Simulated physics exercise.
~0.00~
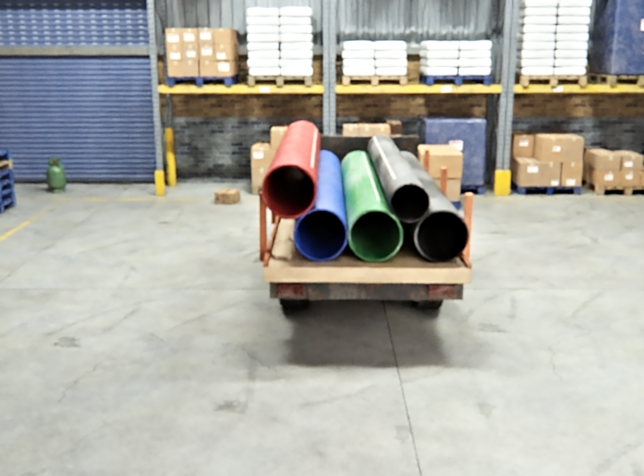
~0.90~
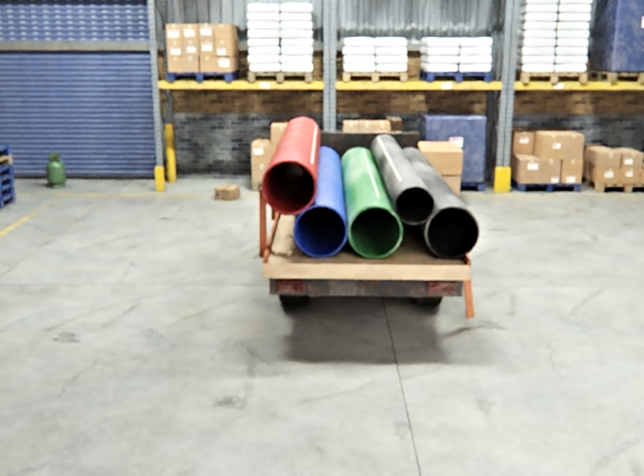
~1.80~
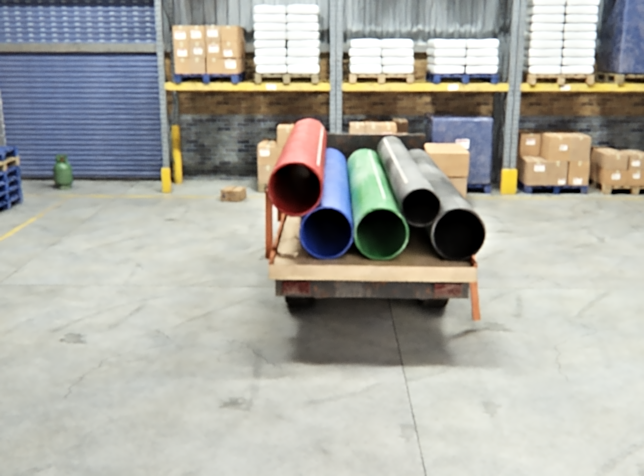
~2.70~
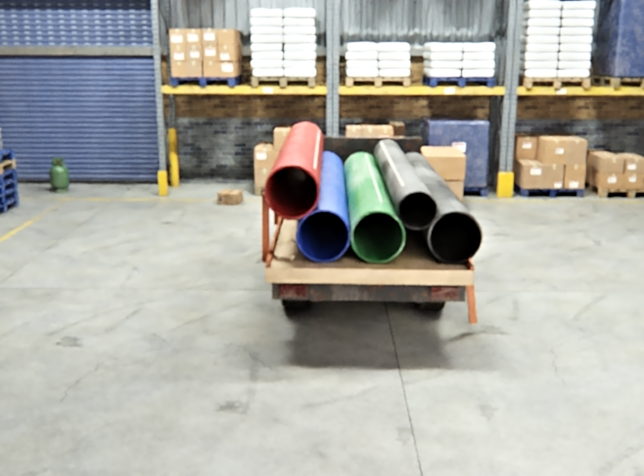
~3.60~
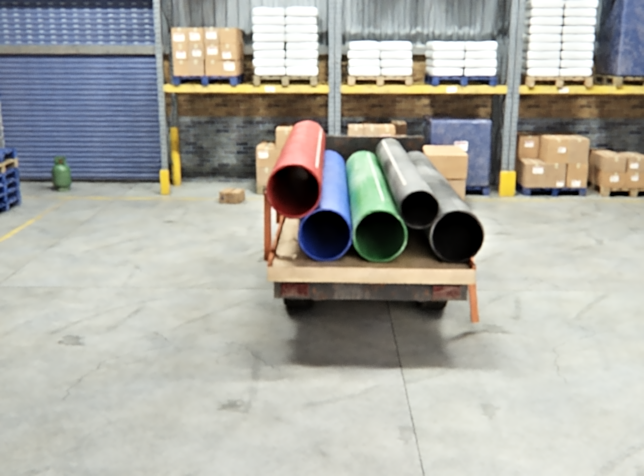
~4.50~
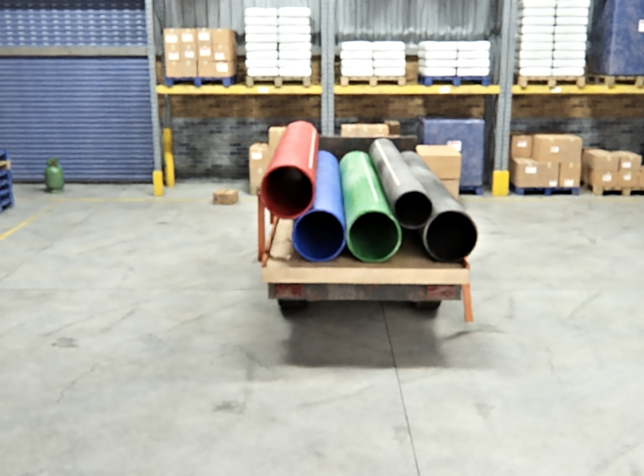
In a warehouse, the right posts on a pipe-laden trailer swing down, but every pipe stays aboard.
